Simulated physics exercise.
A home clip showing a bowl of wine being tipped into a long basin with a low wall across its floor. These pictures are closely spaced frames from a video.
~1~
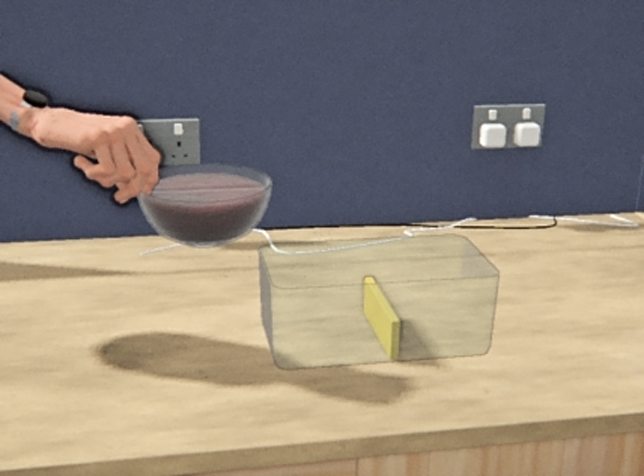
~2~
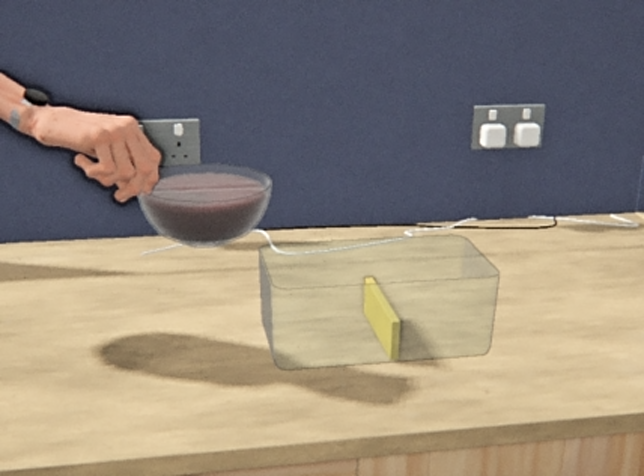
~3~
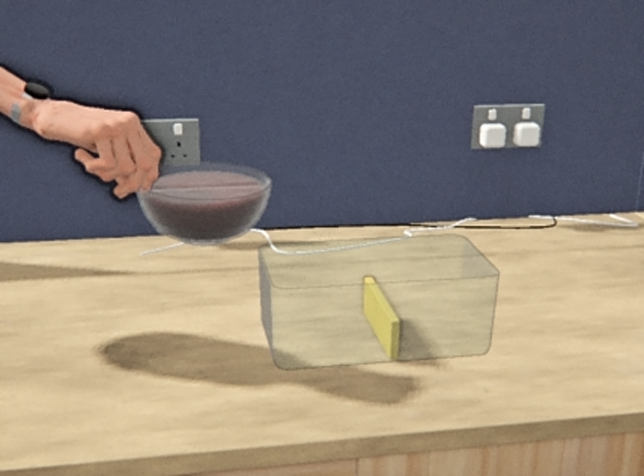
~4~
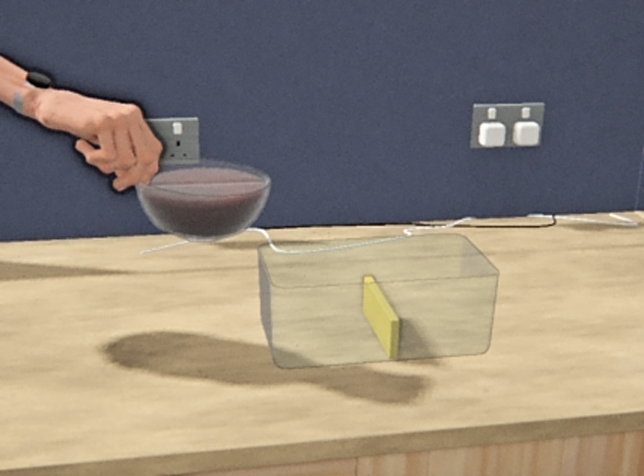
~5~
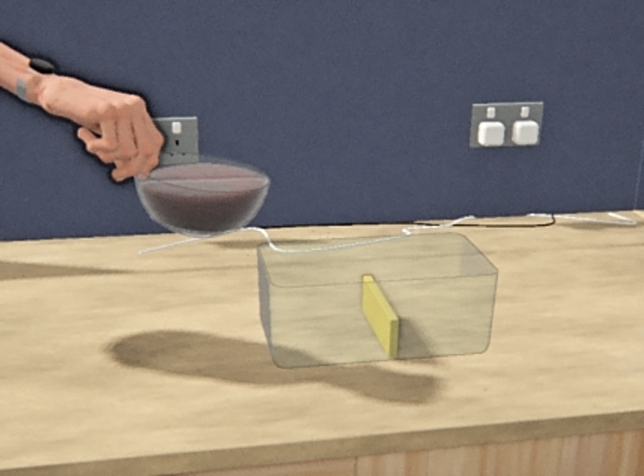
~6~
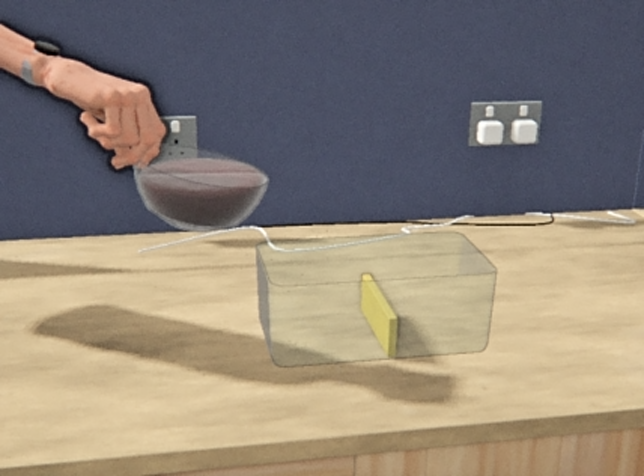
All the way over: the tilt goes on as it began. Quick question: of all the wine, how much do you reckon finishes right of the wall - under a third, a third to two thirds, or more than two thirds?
I'd say under a third.
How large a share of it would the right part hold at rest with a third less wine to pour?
Roughly 5 in a hundred.
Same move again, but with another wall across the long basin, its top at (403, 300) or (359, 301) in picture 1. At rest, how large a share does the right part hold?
That'd be about 10 percent for the first and about 50 percent for the other.
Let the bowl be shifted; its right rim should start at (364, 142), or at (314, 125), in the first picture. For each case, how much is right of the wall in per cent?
You'd get 60 percent from the first and 80 percent from the second.
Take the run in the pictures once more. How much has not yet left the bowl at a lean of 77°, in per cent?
40 per cent or so.
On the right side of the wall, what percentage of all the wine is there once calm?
About 10 per cent.
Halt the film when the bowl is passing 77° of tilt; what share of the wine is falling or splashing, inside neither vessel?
It comes to around 45 per cent.
A moment on, the bowl is tipped on its side and 38 per cent is still to pour, 15 is left of the wall and 0 right of it.
Next, the bowl is tipped right over and 0 per cent is still to pour, 89 is left of the wall and 4 right of it.
Then the bowl is tipped right over and 0 per cent is still to pour, 84 is left of the wall and 7 right of it.
Later the bowl is tipped right over and 0 per cent is still to pour, 83 is left of the wall and 8 right of it.
Finally, 83 per cent lies left of the wall, 8 right of it and 9 outside.
